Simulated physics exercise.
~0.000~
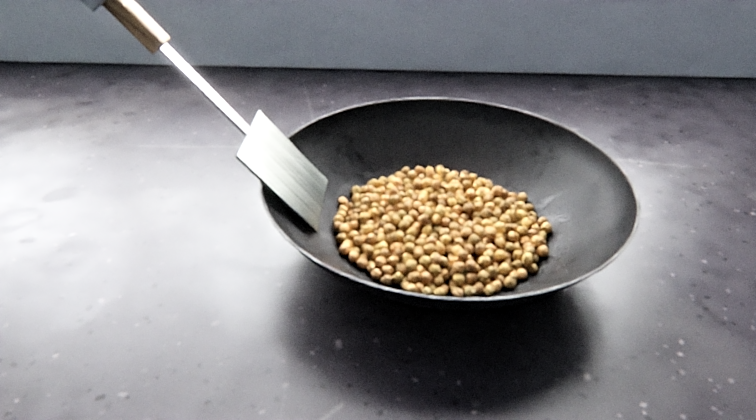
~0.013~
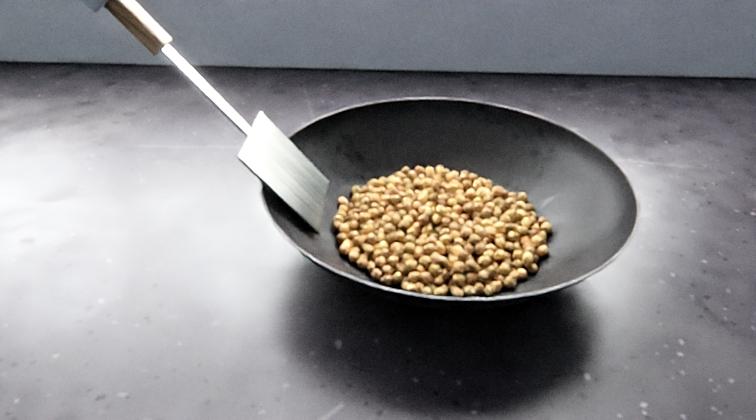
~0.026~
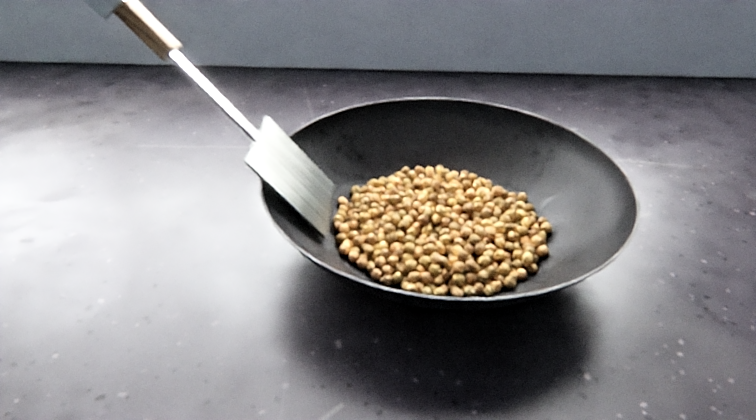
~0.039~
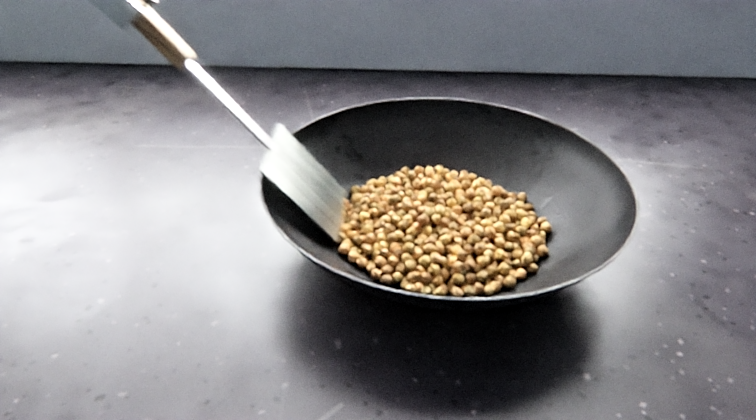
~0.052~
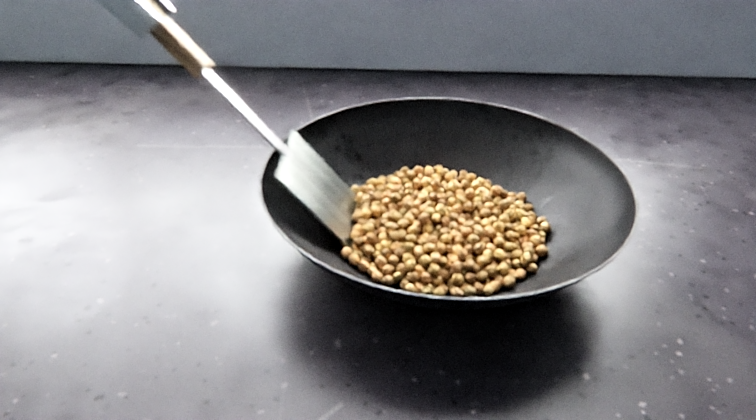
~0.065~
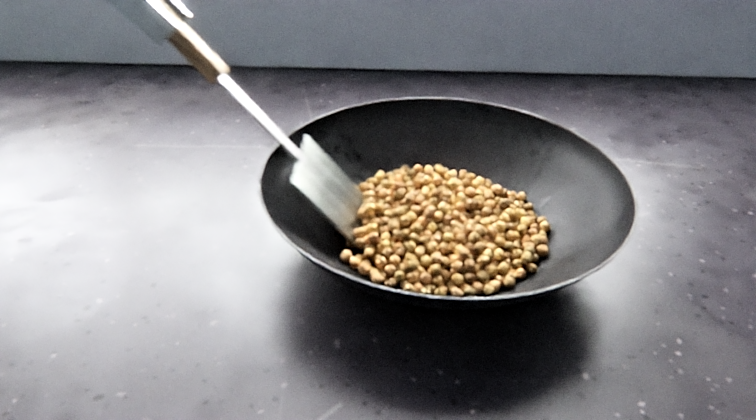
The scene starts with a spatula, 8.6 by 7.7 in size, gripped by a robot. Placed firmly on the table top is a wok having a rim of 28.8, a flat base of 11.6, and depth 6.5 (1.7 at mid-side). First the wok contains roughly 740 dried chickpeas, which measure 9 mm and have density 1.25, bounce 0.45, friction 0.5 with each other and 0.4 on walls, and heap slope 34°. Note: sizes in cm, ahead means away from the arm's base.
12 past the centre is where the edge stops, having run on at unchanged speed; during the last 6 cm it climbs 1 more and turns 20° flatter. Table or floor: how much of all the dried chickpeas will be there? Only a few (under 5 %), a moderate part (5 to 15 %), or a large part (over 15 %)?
A large part.
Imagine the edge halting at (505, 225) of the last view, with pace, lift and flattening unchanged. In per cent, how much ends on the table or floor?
Approximately 0 per cent, I reckon.
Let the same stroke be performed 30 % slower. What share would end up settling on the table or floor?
Approx. 25 per cent.
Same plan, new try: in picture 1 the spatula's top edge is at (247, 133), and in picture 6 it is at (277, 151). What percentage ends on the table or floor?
My guess would be close to 20 per cent.
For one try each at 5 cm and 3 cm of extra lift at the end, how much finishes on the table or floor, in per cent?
You'd get some 30 per cent with the first setting and some 35 per cent with the second.
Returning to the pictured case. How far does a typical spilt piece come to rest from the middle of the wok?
It's around 32 cm.
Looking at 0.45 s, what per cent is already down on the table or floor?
Fraction noted: Close to 10 per cent.
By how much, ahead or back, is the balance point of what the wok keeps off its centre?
Offset: About 2.5 cm, ahead.
After 0.14 s, sloping 51°, highest piece 6 above the table; 741 in the wok.
After 0.21 s, sloping 47°, highest piece 7 above the table; 741 in the wok.
After 0.45 s, sloping 31°, highest piece 14 above the table; 473 in the wok, 63 on the table or floor, 205 on the blade or in flight.
After 1.50 s, sloping 31°, highest piece 7 above the table; 473 in the wok, 268 on the table or floor.
At rest, 473 in the wok, 268 on the table or floor. That is 36 % on the table or floor.
